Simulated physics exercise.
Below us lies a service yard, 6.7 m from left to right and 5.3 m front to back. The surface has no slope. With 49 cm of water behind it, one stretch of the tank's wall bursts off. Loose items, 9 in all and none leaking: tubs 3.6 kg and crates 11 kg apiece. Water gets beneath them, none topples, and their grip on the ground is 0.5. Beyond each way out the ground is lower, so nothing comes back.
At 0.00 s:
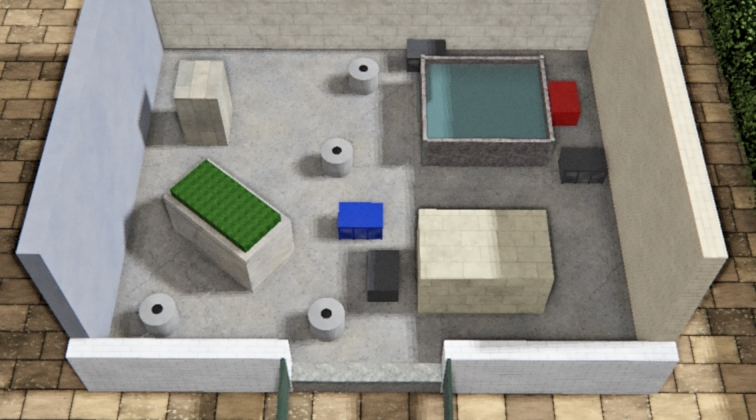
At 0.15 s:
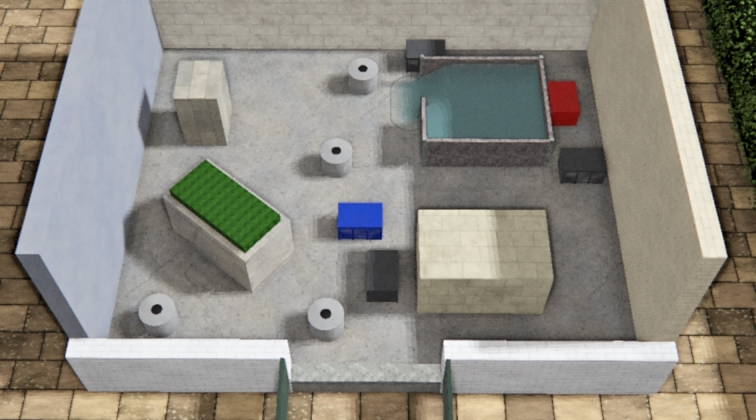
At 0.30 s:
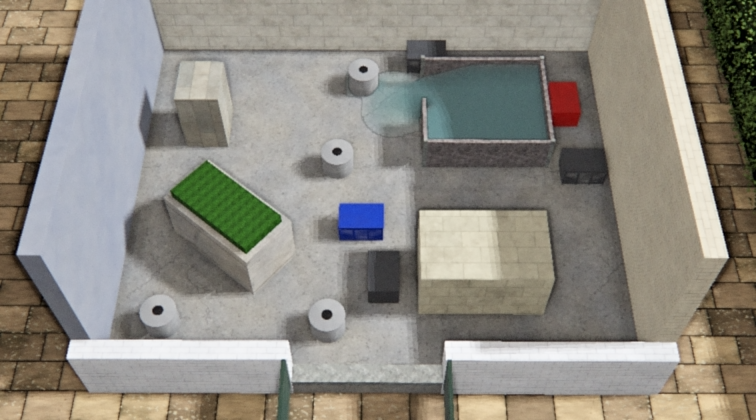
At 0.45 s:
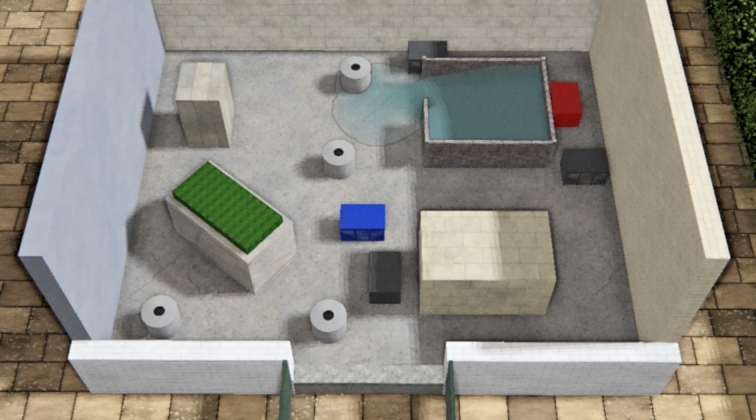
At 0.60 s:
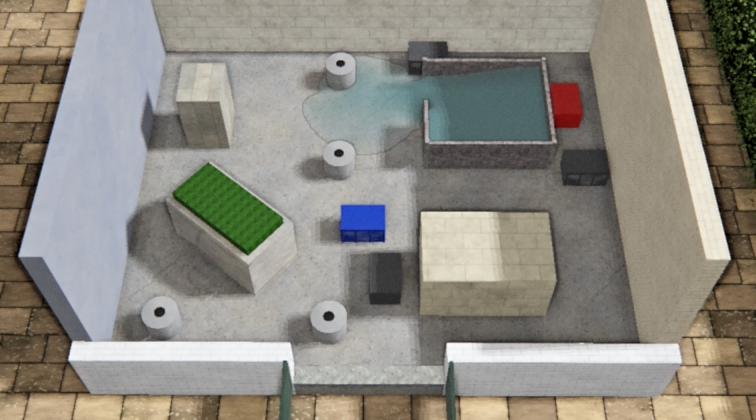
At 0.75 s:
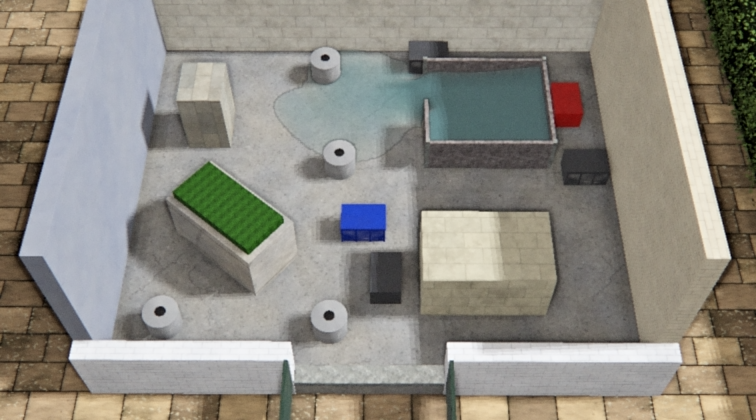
A tank's left wall opens and water spreads leftward across the yard, shifting one grey tub.
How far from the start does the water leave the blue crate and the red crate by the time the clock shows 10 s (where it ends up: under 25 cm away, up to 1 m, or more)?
Blue crate slides a little; red crate barely shifts.
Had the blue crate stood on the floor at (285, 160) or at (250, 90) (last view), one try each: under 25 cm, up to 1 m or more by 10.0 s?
In turn: It ends far away; it ends far away.
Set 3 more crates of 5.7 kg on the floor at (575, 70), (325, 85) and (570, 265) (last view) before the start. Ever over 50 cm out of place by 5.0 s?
In turn: Short of it, past it, less.
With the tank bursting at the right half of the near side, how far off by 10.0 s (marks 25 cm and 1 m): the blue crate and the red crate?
Then the blue crate travels far, the red crate stays put.
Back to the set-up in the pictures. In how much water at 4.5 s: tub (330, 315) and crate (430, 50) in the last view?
Roughly 0 and 3 cm.
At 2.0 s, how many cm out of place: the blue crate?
About 0 cm.
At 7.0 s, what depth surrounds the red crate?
About 0 cm.
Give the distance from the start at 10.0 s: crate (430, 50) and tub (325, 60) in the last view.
In turn: 0 cm, washed out.
After 2.0 s the blue crate is near (363, 217), 0.0 m from its start, aground; the red crate is near (567, 98), 0.0 m from its start, aground; 0 of 9 are out; 1 afloat.
After 4.5 s the blue crate is near (363, 217), 0.0 m from its start, aground; the red crate is near (567, 98), 0.0 m from its start, aground; 0 of 9 are out; 1 afloat.
After 7.0 s the blue crate is near (363, 217), 0.0 m from its start, aground; the red crate is near (567, 98), 0.0 m from its start, aground; 0 of 9 are out; 3 afloat.
After 10.0 s the blue crate is near (396, 211), 0.4 m from its start, aground; the red crate is near (567, 98), 0.0 m from its start, aground; 1 of 9 are out; 4 afloat.
